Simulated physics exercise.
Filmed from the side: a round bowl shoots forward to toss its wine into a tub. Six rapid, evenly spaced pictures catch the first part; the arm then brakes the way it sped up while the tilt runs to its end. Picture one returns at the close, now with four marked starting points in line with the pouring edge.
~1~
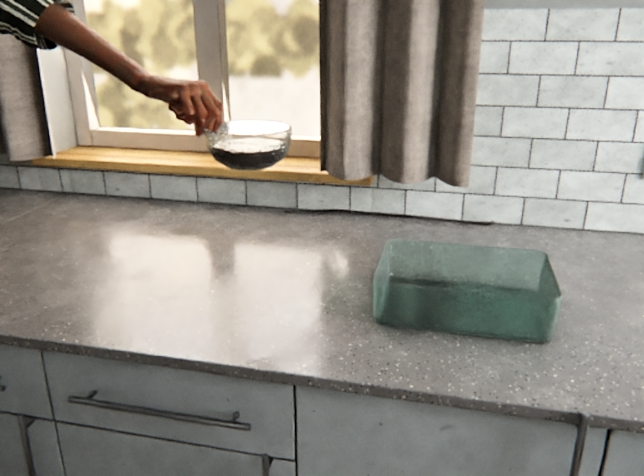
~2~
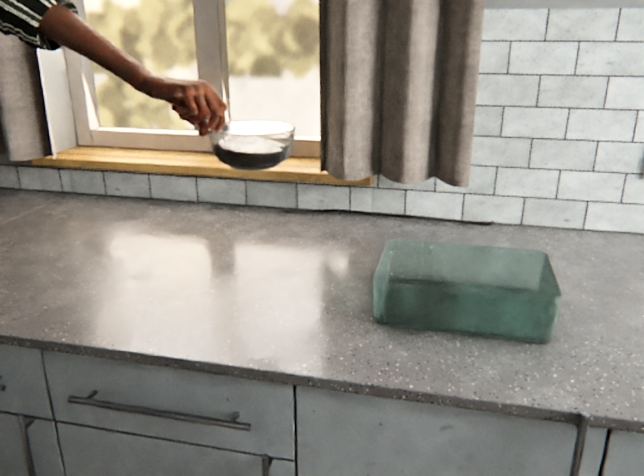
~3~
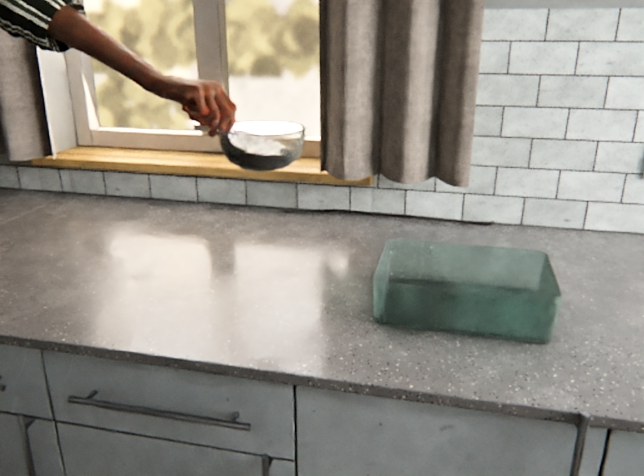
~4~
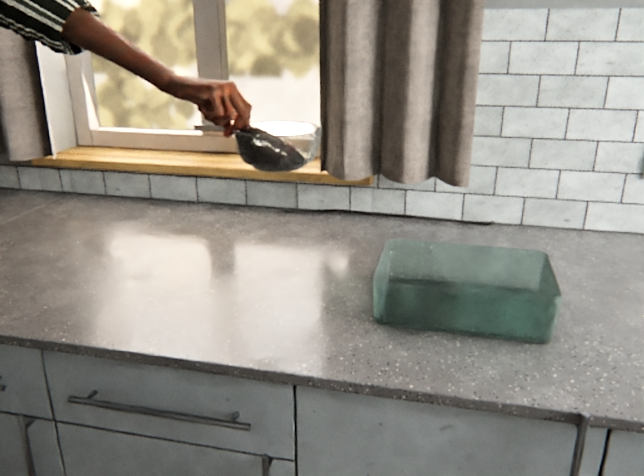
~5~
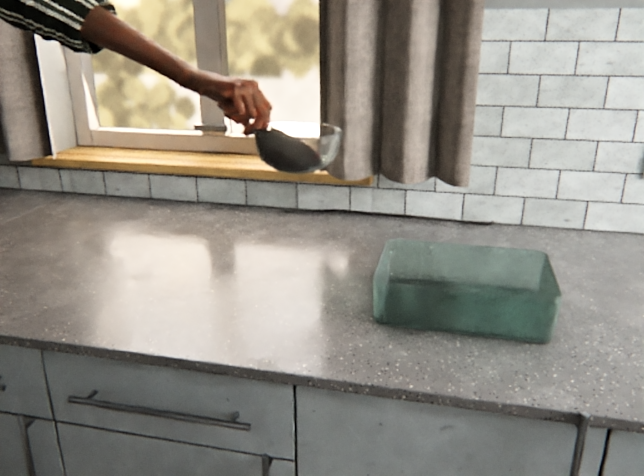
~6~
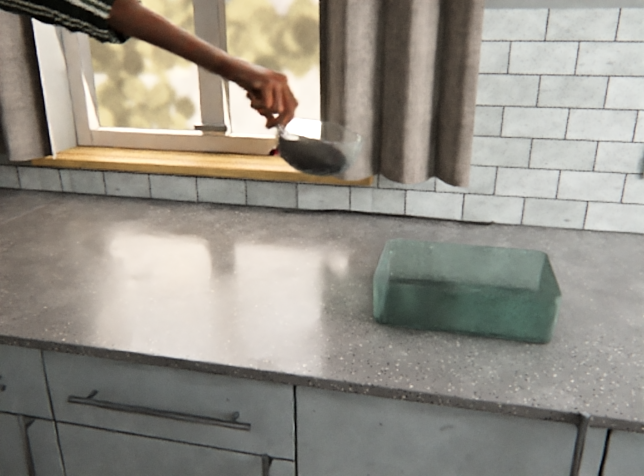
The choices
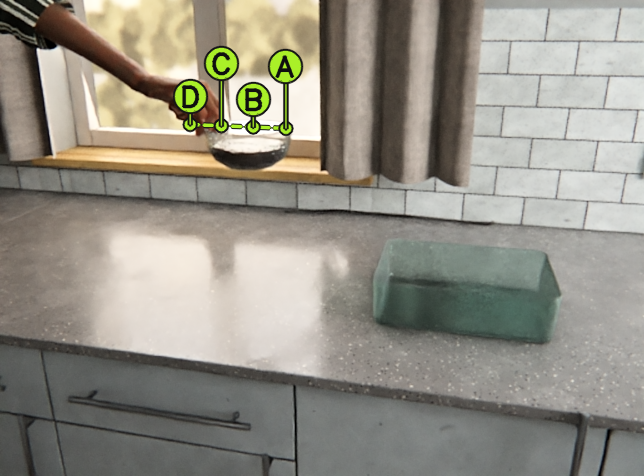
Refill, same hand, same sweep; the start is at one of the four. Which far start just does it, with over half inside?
The limit is C.
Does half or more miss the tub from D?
Yes.
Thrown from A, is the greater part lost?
No, that is safe.
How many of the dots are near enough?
Three.
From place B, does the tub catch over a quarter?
Yes, clearly.
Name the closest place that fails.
Here it is place D.
On the marked copy, A at (285, 128); B at (253, 127); C at (221, 125); D at (190, 124).
If A is chosen, about 81 % lands in the tub, 7 % falls short and 12 % goes beside or beyond.
If B is chosen, about 71 % lands in the tub, 12 % falls short and 17 % goes beside or beyond.
If C is chosen, about 61 % lands in the tub, 25 % falls short and 14 % goes beside or beyond.
If D is chosen, about 35 % lands in the tub, 56 % falls short and 9 % goes beside or beyond.
